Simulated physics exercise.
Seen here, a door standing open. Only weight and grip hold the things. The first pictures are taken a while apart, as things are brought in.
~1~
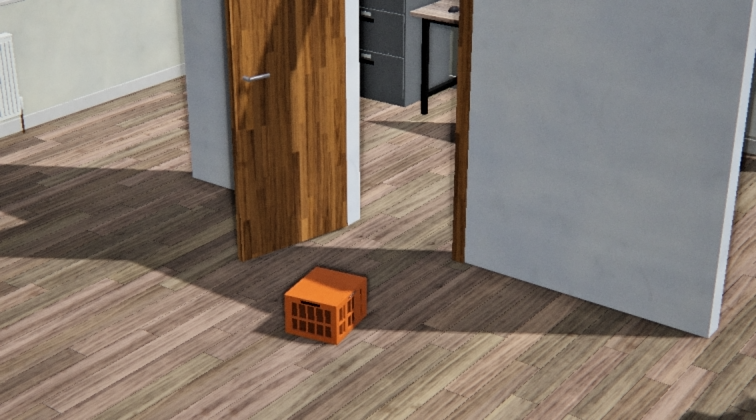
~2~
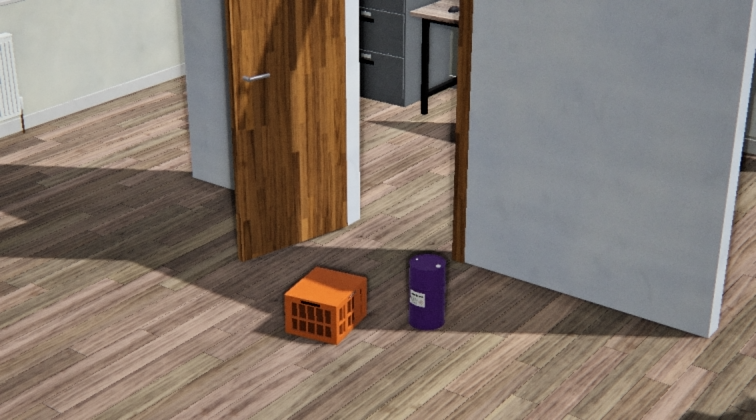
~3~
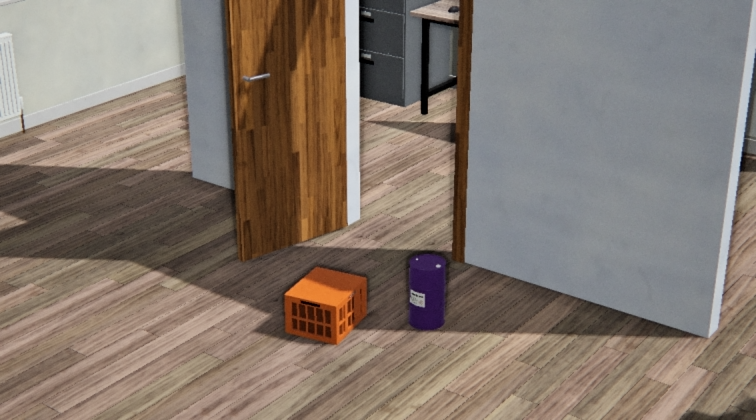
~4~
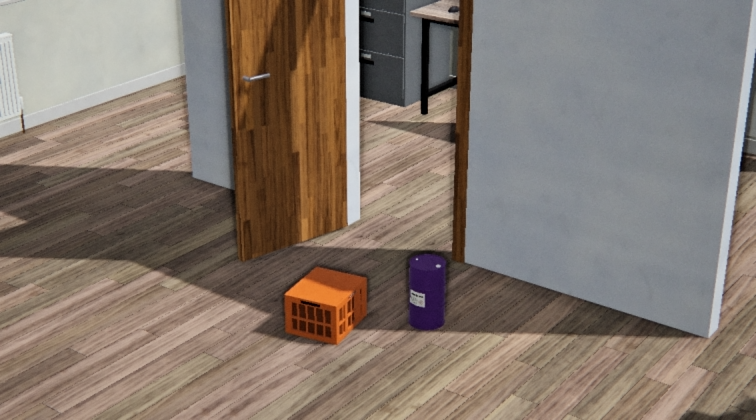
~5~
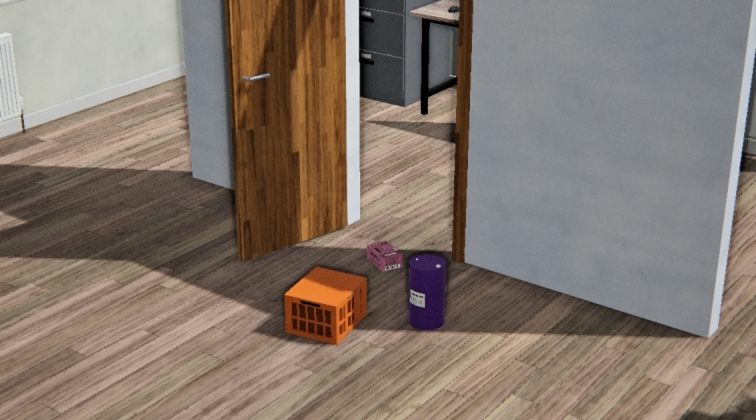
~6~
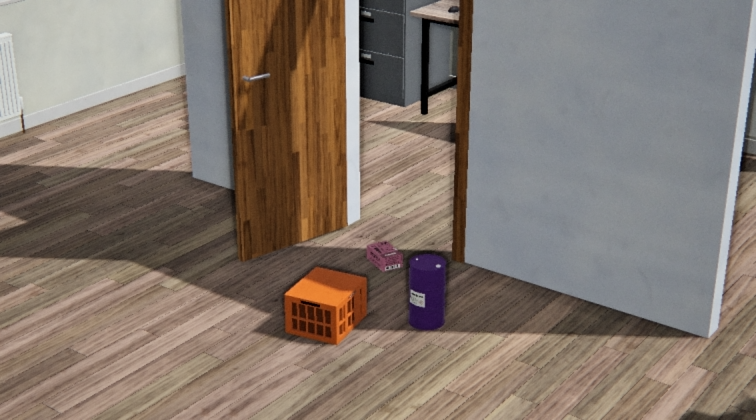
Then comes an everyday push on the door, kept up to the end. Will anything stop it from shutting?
As it turns out, it closes.
Then, 1.20 s on from there, door at 47°.
Then, 1.70 s on from there, door at 17°; pink box shifted about its own width near (413, 249).
In the end, door at 0°; moved from the start, pink box; the other 2 unmoved. At the end, from the last picture's camera, pink box near (436, 237).
